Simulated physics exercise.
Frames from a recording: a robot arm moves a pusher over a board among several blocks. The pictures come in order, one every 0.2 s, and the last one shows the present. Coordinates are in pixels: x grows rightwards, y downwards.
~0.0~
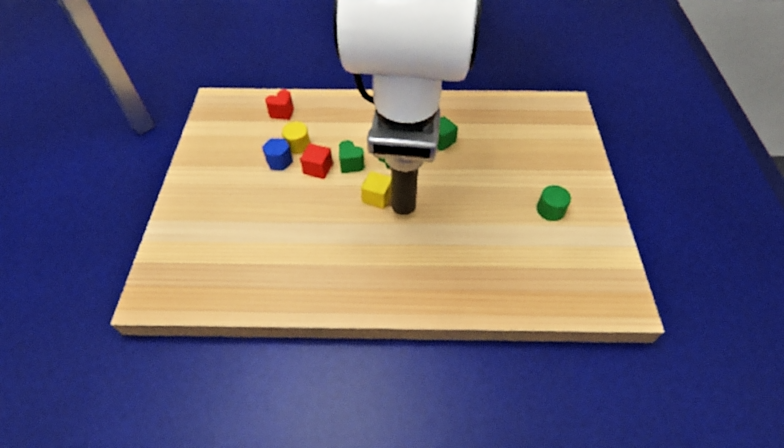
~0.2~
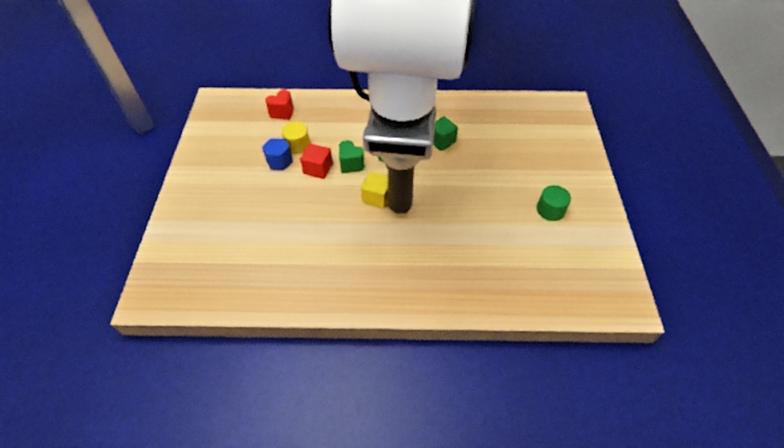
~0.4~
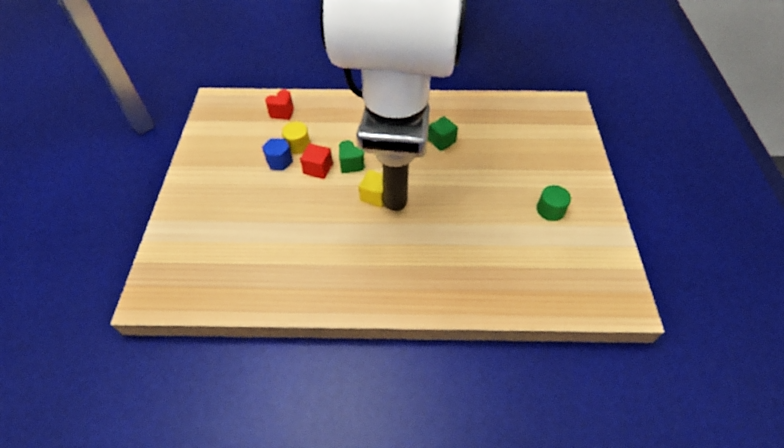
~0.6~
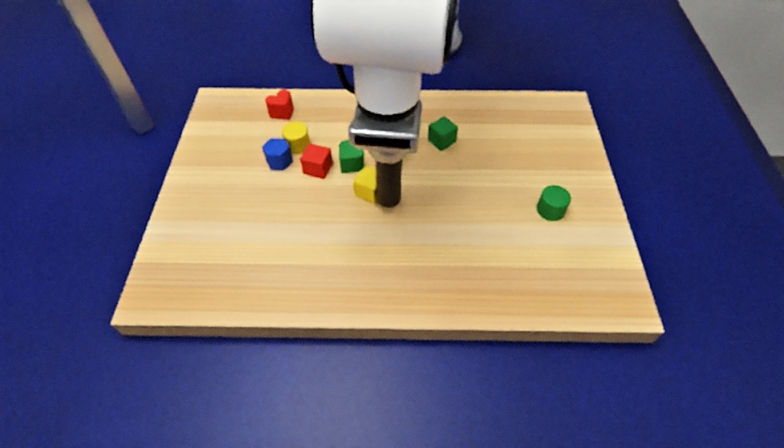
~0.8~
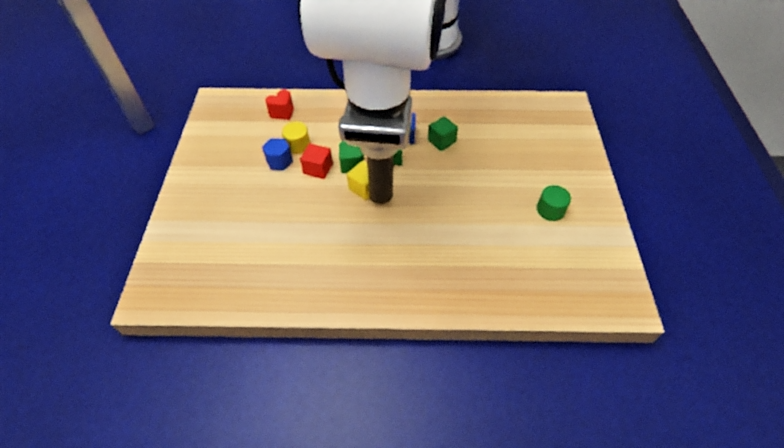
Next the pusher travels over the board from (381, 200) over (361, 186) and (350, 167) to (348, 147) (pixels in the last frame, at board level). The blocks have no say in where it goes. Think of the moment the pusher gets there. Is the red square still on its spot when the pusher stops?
It seems so.
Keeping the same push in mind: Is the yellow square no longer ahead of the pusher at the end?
I'd say no.
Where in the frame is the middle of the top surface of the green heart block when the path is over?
I'd place it at (323, 108), taking the centre of its top.
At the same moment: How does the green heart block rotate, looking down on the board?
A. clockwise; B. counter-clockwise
B (counter-clockwise)
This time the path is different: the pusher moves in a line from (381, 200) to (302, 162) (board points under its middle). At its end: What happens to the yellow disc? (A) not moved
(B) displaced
Answer: B.
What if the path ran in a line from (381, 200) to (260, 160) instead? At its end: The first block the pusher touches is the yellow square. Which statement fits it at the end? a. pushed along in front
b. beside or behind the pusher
Letter b.
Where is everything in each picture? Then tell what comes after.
The first picture shows pusher tip at (404, 206); block tops, red square at (315, 153); green heart block at (350, 150); yellow square at (377, 182).
The second picture shows pusher at (400, 204); blocks unchanged.
The third picture shows pusher at (395, 202); yellow square at (375, 181).
The fourth picture shows pusher at (389, 198); yellow square at (370, 177).
The fifth picture shows pusher at (381, 195); red square at (315, 153); green heart block at (350, 150); yellow square at (364, 172).
On the path given first. One third of the way, pusher at (360, 179); green heart block at (343, 138), turned 15° anticlockwise; yellow square at (348, 154), turned 30° clockwise.
Two thirds of the way, pusher at (349, 160); green heart block at (333, 122), turned 15° anticlockwise; yellow square at (337, 136), turned 30° clockwise.
At the end, pusher at (348, 141); red square in place; green heart block at (323, 108), turned 35° anticlockwise; yellow square at (334, 120).
